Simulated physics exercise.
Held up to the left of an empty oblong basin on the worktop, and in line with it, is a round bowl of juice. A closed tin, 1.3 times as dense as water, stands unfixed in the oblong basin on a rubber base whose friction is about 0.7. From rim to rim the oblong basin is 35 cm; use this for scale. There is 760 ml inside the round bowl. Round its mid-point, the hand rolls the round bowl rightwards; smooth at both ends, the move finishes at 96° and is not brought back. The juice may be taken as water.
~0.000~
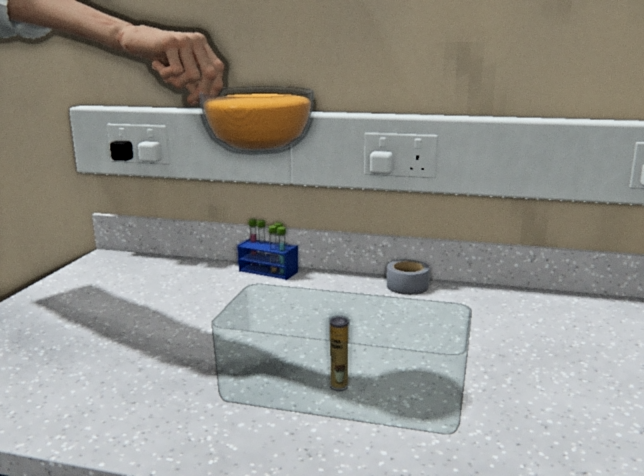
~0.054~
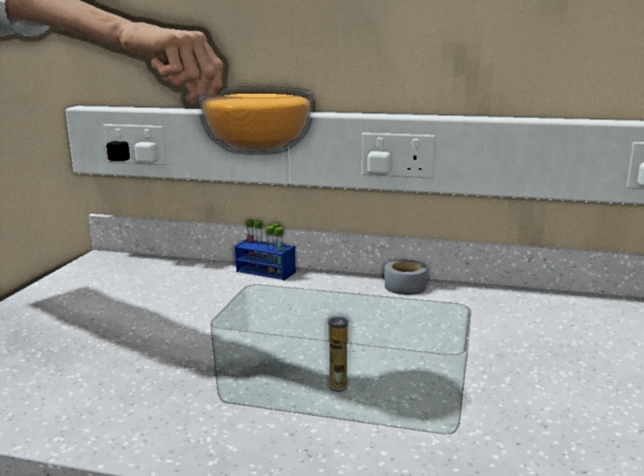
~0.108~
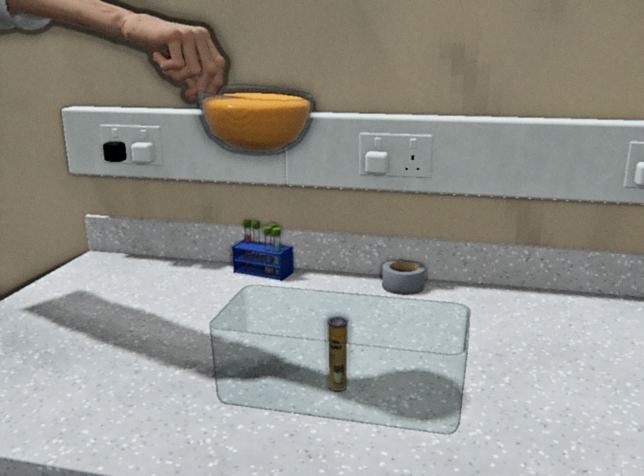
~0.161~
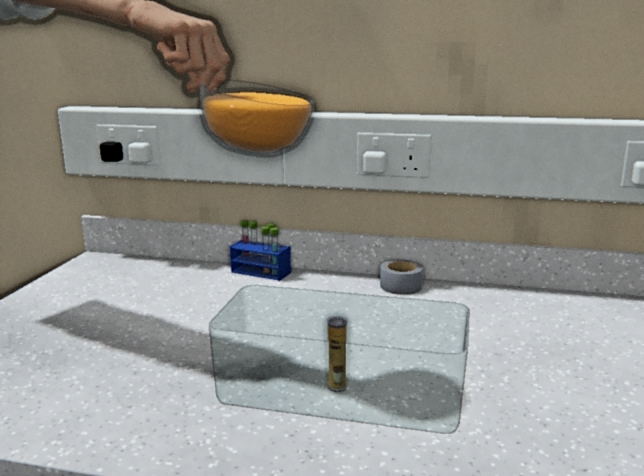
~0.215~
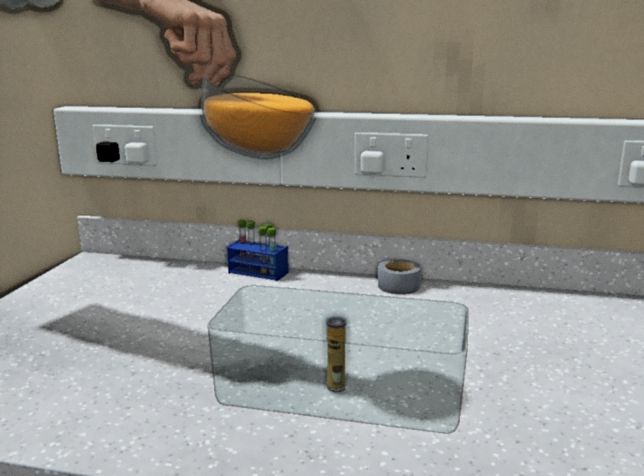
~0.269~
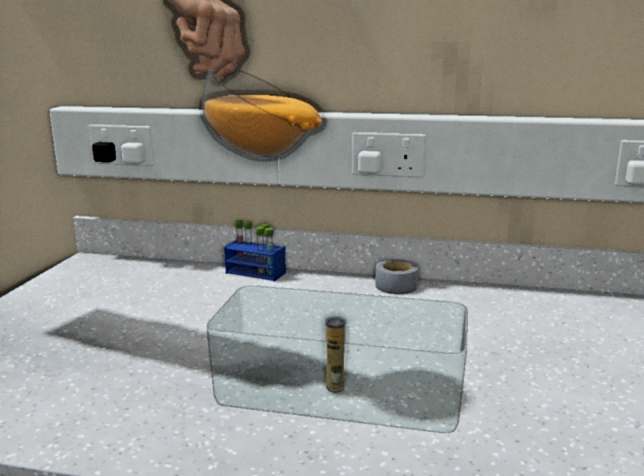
The video shows a hand holding a round bowl of orange liquid above a worktop, up and to the left of a clear oblong basin, then tilting it rightwards, slowly at first, until liquid begins slipping over its right rim.
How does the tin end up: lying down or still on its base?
It keels over.
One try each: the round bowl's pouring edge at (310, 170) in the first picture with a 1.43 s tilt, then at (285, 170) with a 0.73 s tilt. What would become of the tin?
Try 1: Still standing; try 2: Still standing.
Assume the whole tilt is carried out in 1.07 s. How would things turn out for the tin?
So the tin will hold steady.
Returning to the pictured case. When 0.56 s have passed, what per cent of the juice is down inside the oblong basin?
Near 12 in a hundred.
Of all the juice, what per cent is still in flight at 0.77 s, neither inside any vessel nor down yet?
Airborne fraction: Approx. 18 %.
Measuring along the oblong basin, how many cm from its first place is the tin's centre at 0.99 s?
Estimate: Around 3 cm.
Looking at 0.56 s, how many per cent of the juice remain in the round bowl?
Fraction remaining: Approx. 26 per cent.
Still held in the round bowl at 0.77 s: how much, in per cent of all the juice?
3 per cent or thereabouts.
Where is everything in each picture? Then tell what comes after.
In the first picture, it leans 0°; its right rim is at (311, 94); the juice meets the walls at (210, 99) and (310, 101); the oblong basin's rim runs from (230, 304) to (469, 330); the tin's top is at (339, 324).
In the second picture, it leans 1°; its right rim is at (310, 96); the juice meets the walls at (209, 99) and (310, 102).
In the third picture, it leans 5°; its right rim is at (311, 100); the juice meets the walls at (209, 97) and (310, 104).
In the fourth picture, it leans 11°; its right rim is at (312, 106); the juice meets the walls at (210, 96) and (311, 105).
In the fifth picture, it leans 19°; its right rim is at (312, 114); the juice meets the walls at (210, 97) and (314, 110); 1 per cent is over the edge.
In the sixth picture, it leans 29°; its right rim is at (311, 124); the juice meets the walls at (211, 99) and (311, 116); 6 per cent is over the edge.
After 0.56 s the tilt is 83° and 26 per cent is still to pour; the tin stands where it began.
After 0.77 s the tilt is 96° and 3 per cent is still to pour; the tin stands where it began.
After 0.99 s the tilt is 96° and 0 per cent is still to pour; the tin leans 28°.
After 1.23 s the tilt is 96° and 0 per cent is still to pour; the tin lies on its side.
In the end the tin lies on its side.
